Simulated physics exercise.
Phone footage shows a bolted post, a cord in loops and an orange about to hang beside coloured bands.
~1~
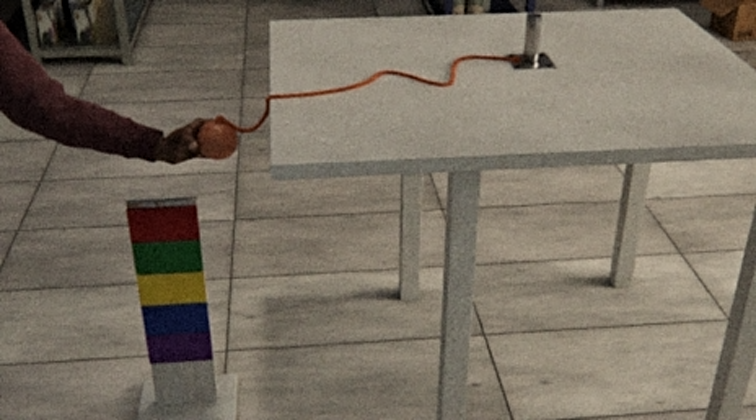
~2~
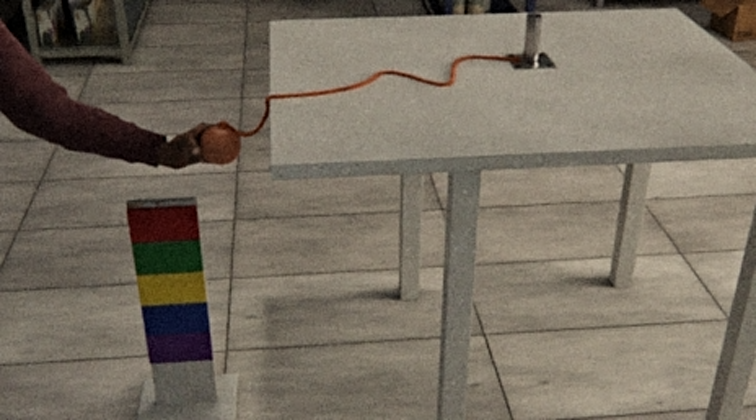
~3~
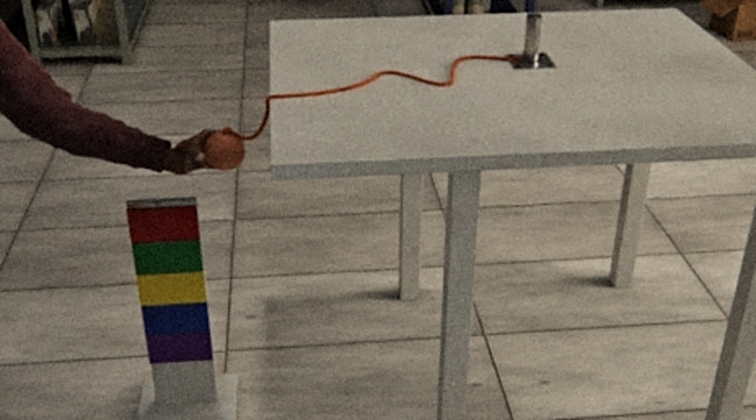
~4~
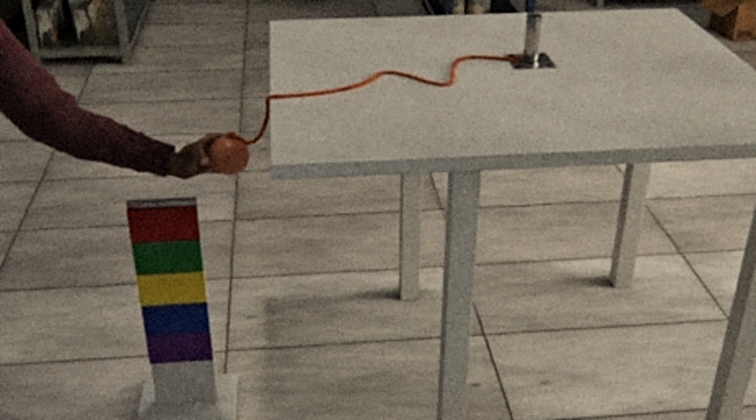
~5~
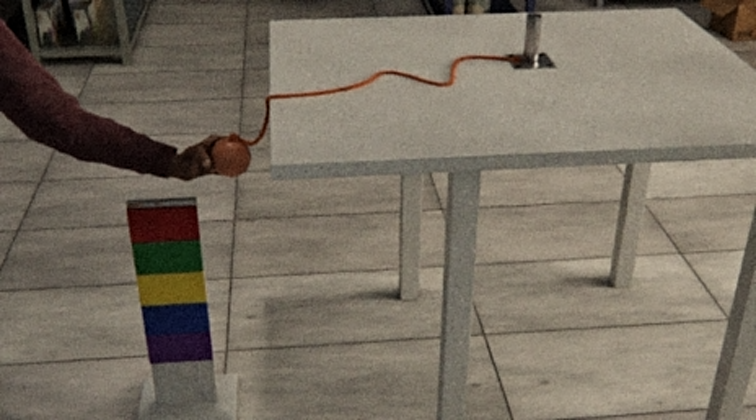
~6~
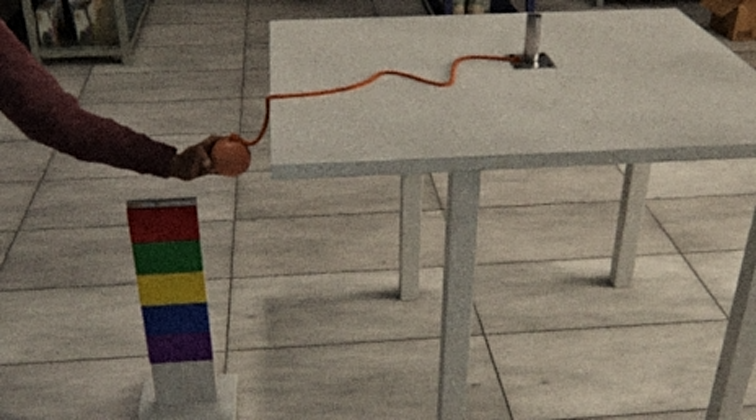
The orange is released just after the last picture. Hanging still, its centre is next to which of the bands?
Its middle rests at the green band.
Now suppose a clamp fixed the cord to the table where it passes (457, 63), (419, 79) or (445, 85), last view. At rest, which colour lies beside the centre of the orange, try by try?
Try by try: Green, then red, then red.
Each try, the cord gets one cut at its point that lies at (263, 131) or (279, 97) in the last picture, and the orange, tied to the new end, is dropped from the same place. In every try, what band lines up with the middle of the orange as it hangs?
Taking them in turn, you'd get red, then above them all.
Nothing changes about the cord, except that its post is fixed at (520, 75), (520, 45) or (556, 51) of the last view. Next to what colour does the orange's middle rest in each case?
In turn, yellow, then green, then red.
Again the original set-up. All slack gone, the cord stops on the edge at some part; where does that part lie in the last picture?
The piece you want is at about (350, 88).
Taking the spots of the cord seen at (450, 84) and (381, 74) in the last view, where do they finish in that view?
Around (396, 74), then around (318, 82).
A little later, orange near (270, 229); level with red.
Next, orange near (294, 241); level with green.
When it is over, orange near (276, 245); level with green. Its middle rests at the green band.
